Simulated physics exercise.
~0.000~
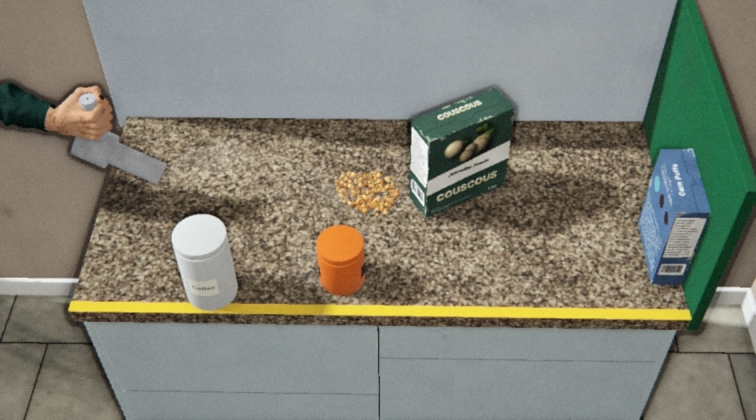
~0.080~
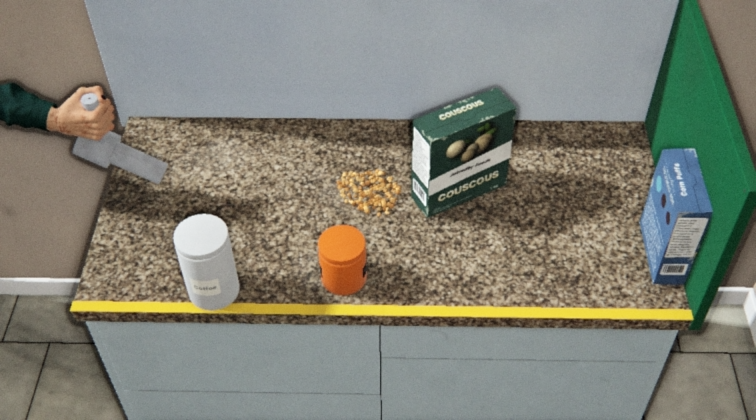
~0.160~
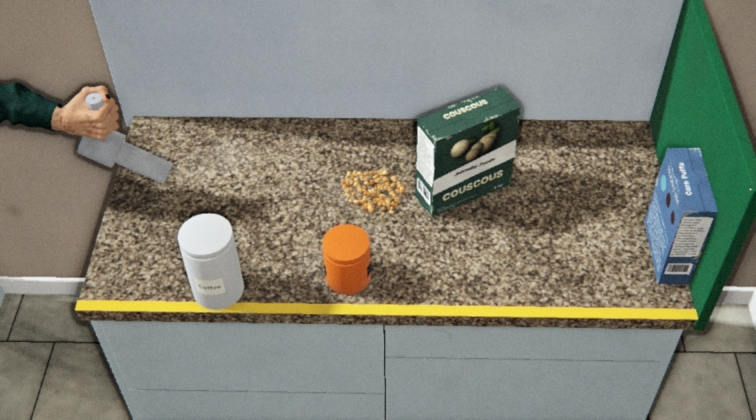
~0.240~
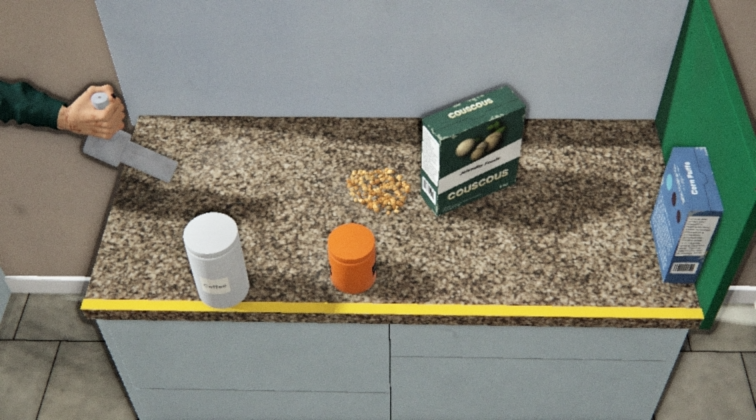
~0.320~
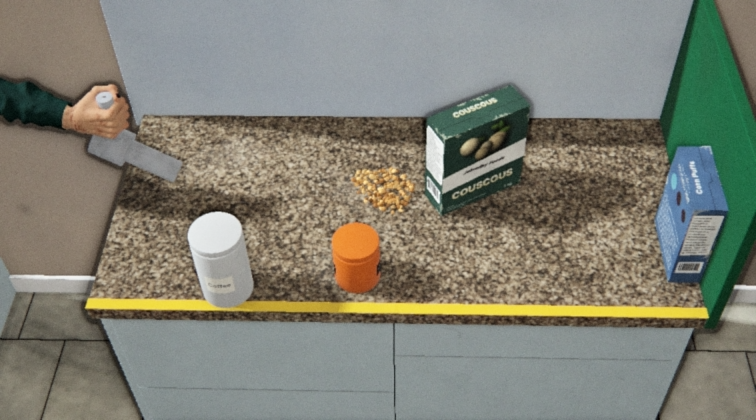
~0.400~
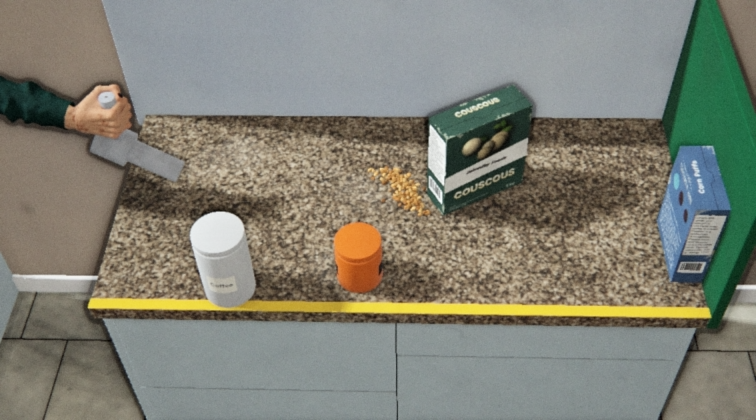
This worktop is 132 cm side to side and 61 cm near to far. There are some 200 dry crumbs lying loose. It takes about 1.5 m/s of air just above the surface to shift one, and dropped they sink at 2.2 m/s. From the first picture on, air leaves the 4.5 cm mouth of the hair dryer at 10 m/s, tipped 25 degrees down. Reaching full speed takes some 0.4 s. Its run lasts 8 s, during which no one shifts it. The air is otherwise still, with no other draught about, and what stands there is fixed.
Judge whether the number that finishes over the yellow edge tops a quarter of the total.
The count there does not surpass a quarter.
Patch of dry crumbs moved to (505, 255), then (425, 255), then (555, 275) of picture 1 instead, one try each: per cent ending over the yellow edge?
First try 60 %, second 70 %, third 70 %.
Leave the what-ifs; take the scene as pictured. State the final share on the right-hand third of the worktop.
I'd put it at about 80 percent.
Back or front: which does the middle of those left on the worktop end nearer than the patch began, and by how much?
To the far end, near enough 15 cm.
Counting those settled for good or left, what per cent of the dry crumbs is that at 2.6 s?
About 20 %.
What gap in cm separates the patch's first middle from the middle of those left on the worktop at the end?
60 cm.
After 1.6 s, 2 % are over the yellow edge; the middle of those still in play is near (534, 152); 19 % have settled or left.
After 2.6 s, 2 % are over the yellow edge; the middle of those still in play is near (574, 145); 25 % have settled or left.
After 4.4 s, 2 % are over the yellow edge; the middle of those still in play is near (598, 139); 30 % have settled or left.
After 8.0 s, at the end, 3 % are over the yellow edge; the middle of those still in play is near (627, 141).
